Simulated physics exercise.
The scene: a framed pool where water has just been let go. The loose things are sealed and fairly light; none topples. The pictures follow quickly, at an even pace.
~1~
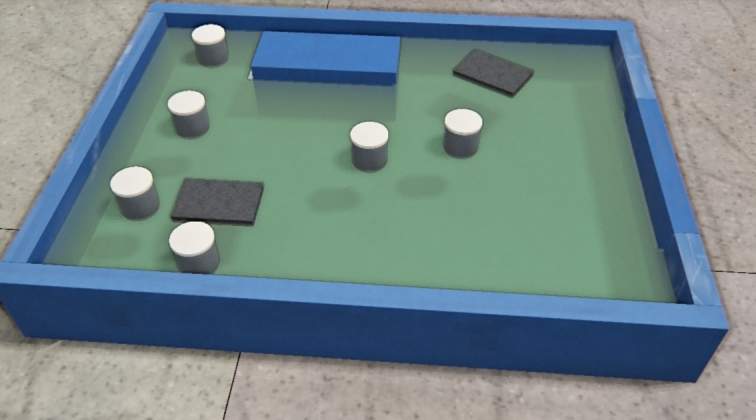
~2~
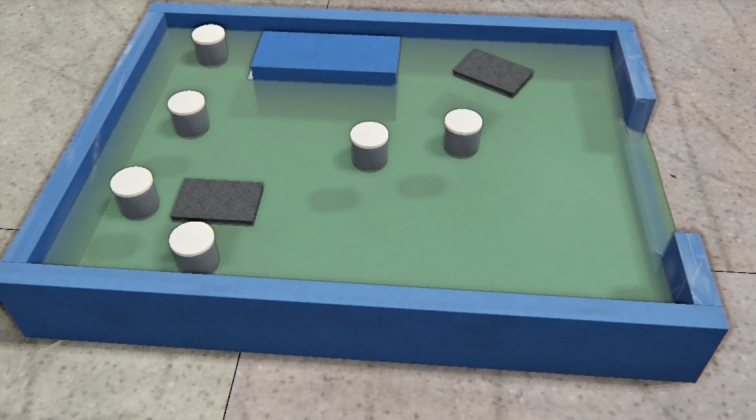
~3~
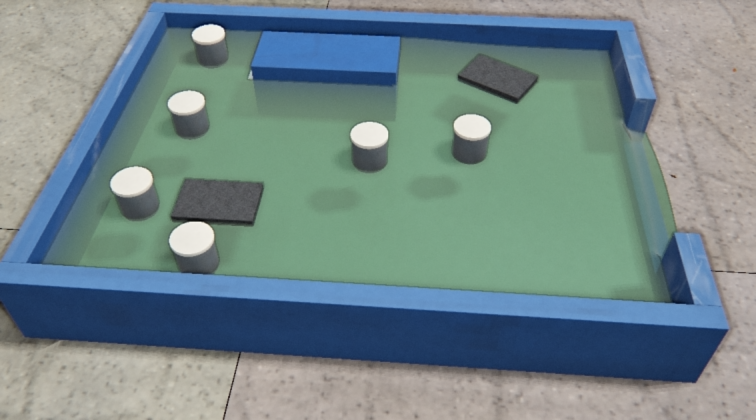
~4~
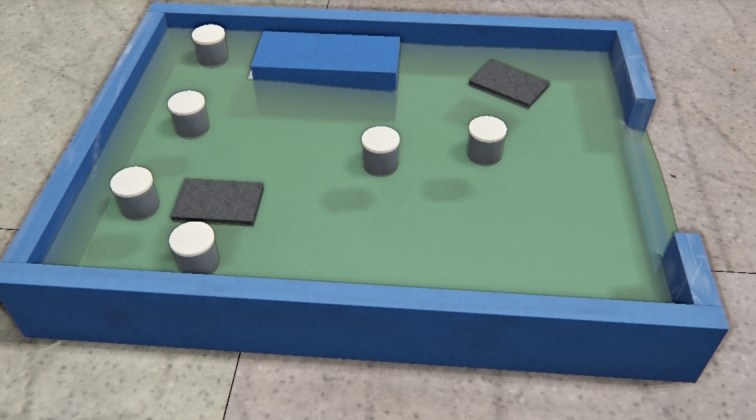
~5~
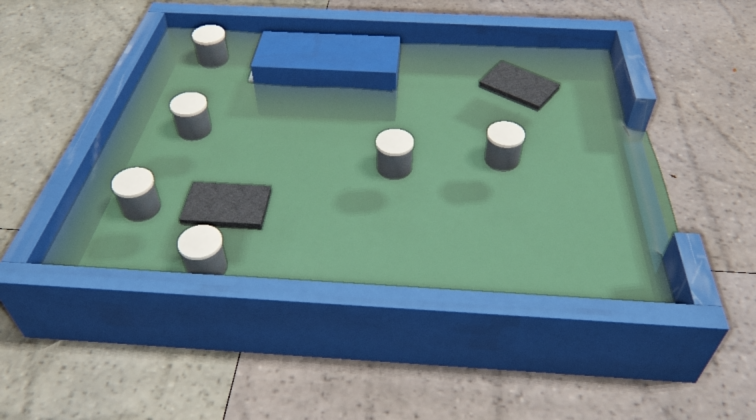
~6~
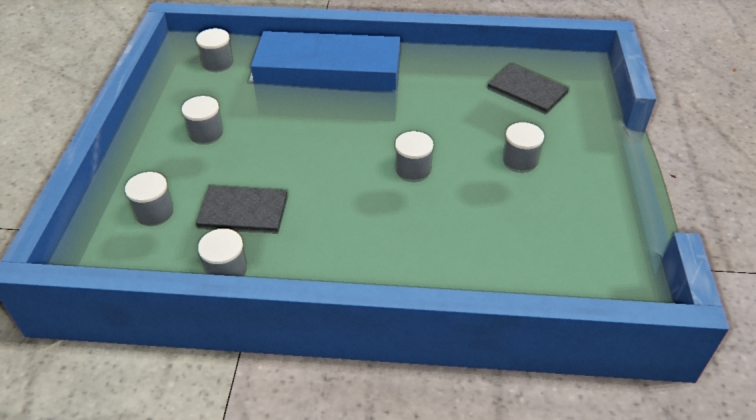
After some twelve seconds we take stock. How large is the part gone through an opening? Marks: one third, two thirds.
Share: One to two thirds.
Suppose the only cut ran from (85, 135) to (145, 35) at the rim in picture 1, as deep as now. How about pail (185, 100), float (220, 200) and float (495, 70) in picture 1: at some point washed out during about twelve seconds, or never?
As listed: Gone, carried outside, kept in.
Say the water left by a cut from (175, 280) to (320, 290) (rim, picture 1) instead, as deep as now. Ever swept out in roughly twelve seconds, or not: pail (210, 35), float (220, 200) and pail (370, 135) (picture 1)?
In turn: Inside, out, yes.
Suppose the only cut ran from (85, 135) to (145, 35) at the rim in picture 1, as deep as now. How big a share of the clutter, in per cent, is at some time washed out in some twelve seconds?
Roughly 60 per cent.
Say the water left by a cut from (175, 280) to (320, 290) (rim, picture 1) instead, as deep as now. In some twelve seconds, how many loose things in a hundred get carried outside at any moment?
Roughly 50 per cent.
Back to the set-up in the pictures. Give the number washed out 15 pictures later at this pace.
It comes to 2.
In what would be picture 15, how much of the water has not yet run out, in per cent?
Some 70 per cent.
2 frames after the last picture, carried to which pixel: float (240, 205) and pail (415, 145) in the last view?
Close to (270, 211) and (451, 141).
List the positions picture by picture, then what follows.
A pail at (464, 121), afloat; a pail at (369, 134), afloat; 0 of 8 have shifted, in the first picture.
A pail at (464, 121) floats; a pail at (369, 134), afloat; 0 of 8 have shifted, in the second picture.
A pail at (472, 126), afloat, close to its start; a pail at (369, 134), afloat; 1 of 8 have shifted, in the third picture.
A pail at (488, 128), afloat, close to its start; a pail at (381, 139), afloat, close to its start; 3 of 8 have shifted, in the fourth picture.
A pail at (506, 133) floats, close to its start; a pail at (395, 141), afloat, close to its start; 3 of 8 have shifted, in the fifth picture.
A pail at (525, 135) floats, a stride from its start; a pail at (414, 144) floats, close to its start; 7 of 8 have shifted, in the sixth picture.
A moment on, 0 of 8 are out; 8 afloat.
Next, 2 of 8 are out; 6 afloat.
Later, 2 of 8 are out; 6 afloat.
In the end, 3 of 8 are out; 5 afloat.
